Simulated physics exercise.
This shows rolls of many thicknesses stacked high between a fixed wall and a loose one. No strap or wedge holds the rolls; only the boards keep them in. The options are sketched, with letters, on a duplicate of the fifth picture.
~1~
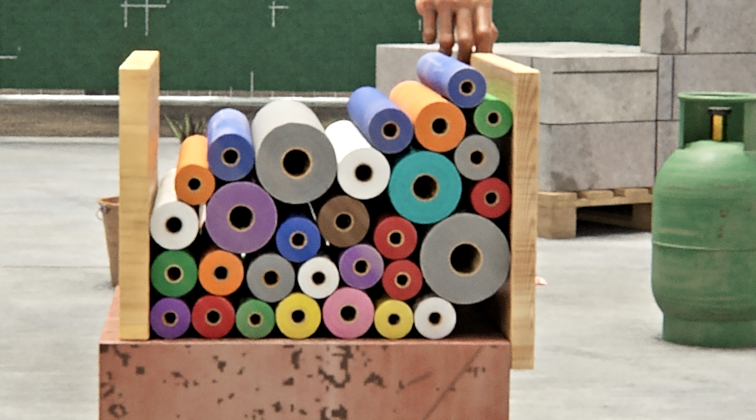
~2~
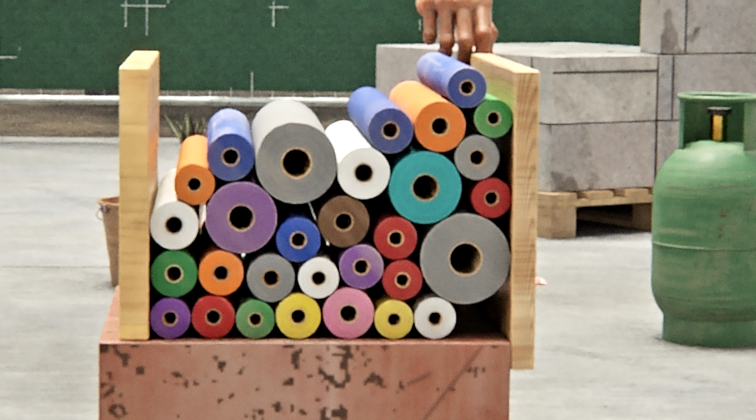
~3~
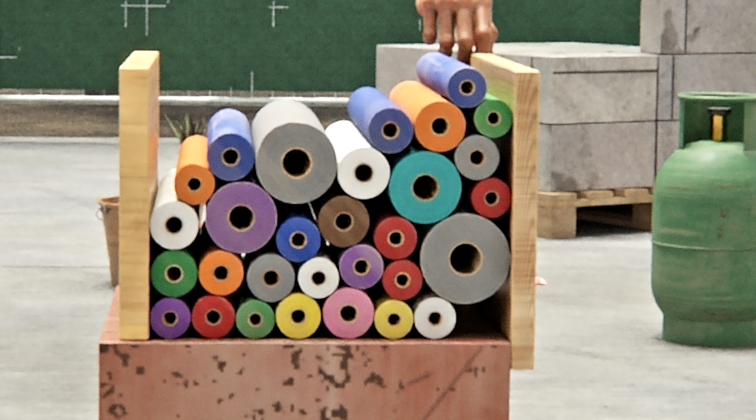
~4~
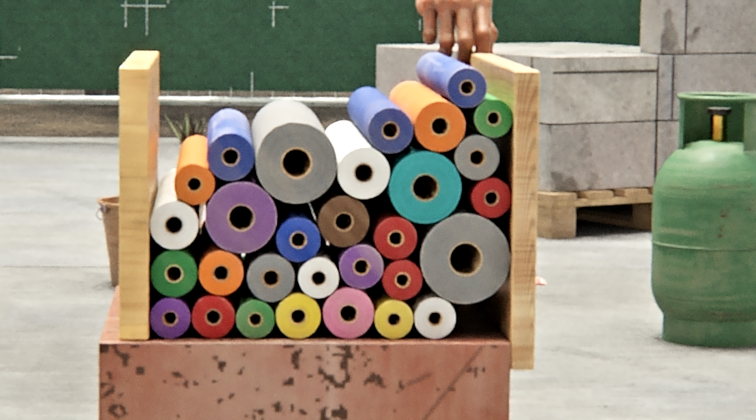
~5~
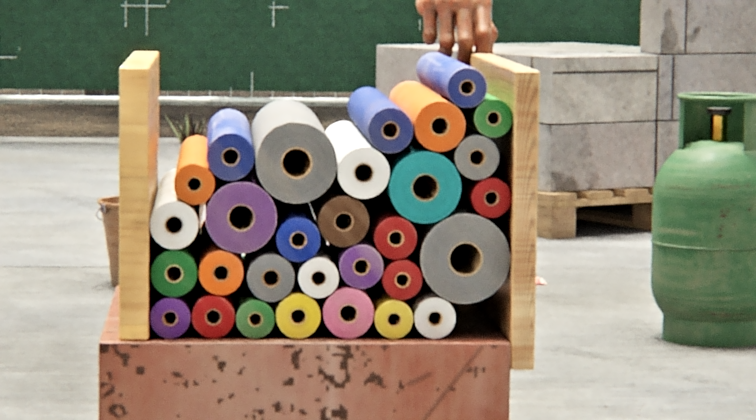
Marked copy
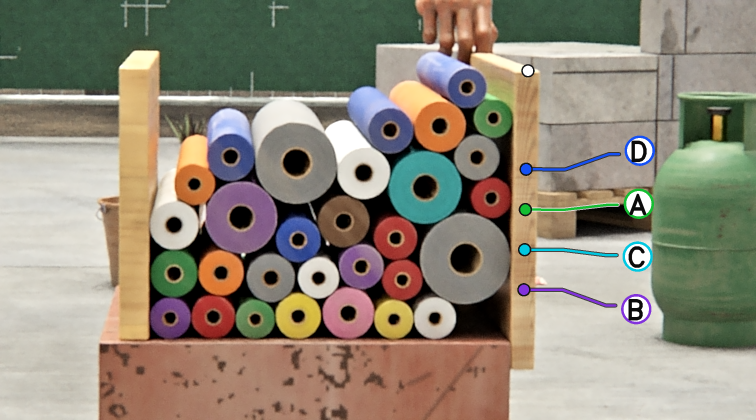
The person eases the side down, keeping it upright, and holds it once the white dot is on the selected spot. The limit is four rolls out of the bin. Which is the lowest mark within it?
The last mark within the limit is A.
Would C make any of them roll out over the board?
Yes, at C.
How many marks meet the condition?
Two of the four.
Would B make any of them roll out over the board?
Yes, at B.
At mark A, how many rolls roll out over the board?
With A, two.
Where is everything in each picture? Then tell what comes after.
The first picture shows a purple roll (361, 266); a blue roll (299, 240); a white roll (364, 173).
The second picture shows a white roll (364, 173); an orange roll (440, 126).
The third picture shows side board (495, 196); a purple roll (171, 318).
The fourth picture shows a yellow roll (393, 319); a purple roll (361, 266).
The fifth picture shows a blue roll (299, 240); a white roll (364, 173); an orange roll (440, 126).
On the marked copy, A at (525, 209); B at (523, 290); C at (524, 249); D at (526, 169); the white dot at (528, 71).
With A. Early on, top of the board (513, 138).
Further on, top of the board (512, 208).
At the end, top of the board (512, 208), two out over the board.
As for the rest, B five out over the board; C five out over the board; D two out over the board.
